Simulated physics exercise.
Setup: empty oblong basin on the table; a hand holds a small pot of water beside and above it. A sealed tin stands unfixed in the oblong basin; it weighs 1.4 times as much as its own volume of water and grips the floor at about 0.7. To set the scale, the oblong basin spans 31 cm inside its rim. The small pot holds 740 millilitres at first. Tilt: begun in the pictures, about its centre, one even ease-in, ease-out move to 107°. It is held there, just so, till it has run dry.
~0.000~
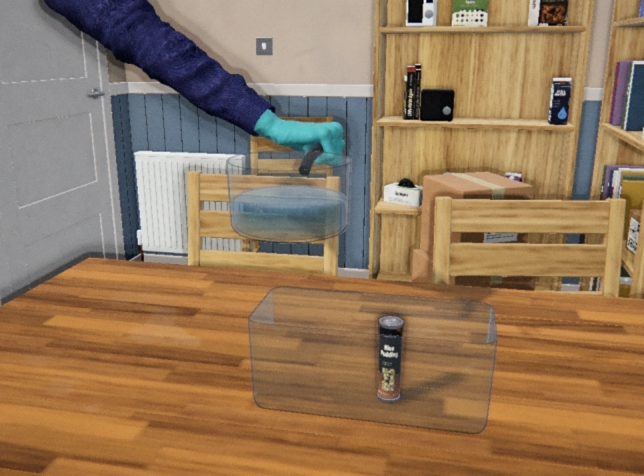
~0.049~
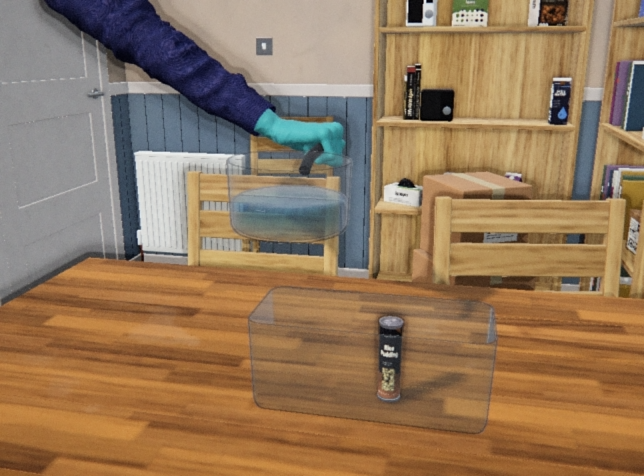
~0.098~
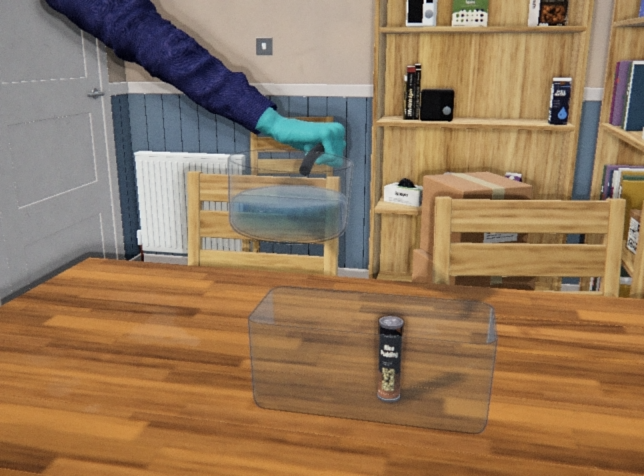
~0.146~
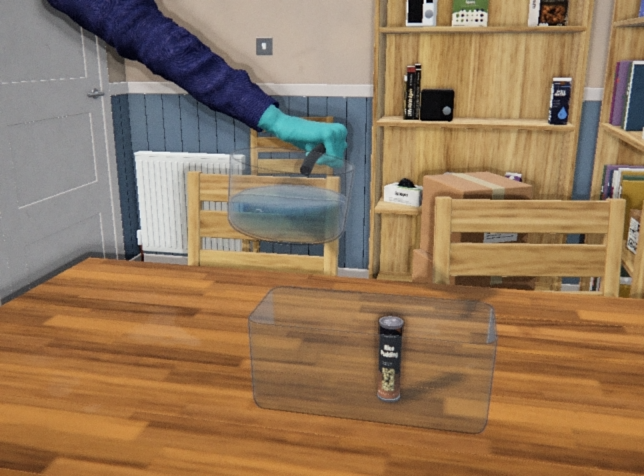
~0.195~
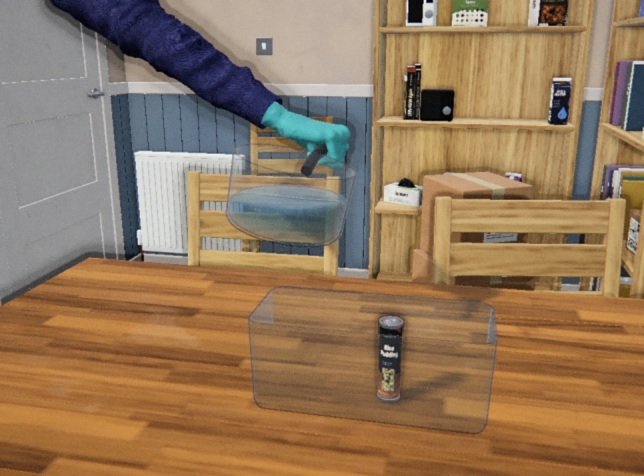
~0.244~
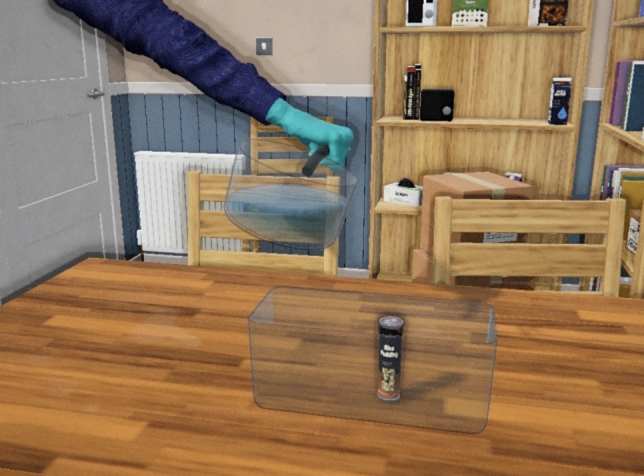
A teal-gloved hand slowly tilting a small clear pot of water rightward above a table with a tin inside a transparent basin.
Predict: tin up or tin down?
It is left on its base.
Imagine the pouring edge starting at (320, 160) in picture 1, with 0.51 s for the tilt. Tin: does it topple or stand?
Then the tin remains standing.
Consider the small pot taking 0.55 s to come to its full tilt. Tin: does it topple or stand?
It tumbles over, then.
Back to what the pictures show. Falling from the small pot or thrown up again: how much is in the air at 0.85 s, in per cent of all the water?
Around 14 percent of it is airborne.
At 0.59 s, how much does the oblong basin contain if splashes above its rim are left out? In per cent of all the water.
3 %, more or less.
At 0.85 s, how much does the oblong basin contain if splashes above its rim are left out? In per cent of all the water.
About 68 %.
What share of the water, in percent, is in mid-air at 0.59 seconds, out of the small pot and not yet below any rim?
My guess is roughly 32 %.
Then, 0.59 s in, the tilt is 78° and 66 per cent is still to pour; the tin stands where it began.
Then, 0.85 s in, the tilt is 106° and 17 per cent is still to pour; the tin stands where it began.
Then, 1.12 s in, the tilt is 107° and 1 per cent is still to pour; the tin stands where it began.
Then, 1.41 s in, the tilt is 107° and 0 per cent is still to pour; the tin stands where it began.
Finally, the tin stands where it began.
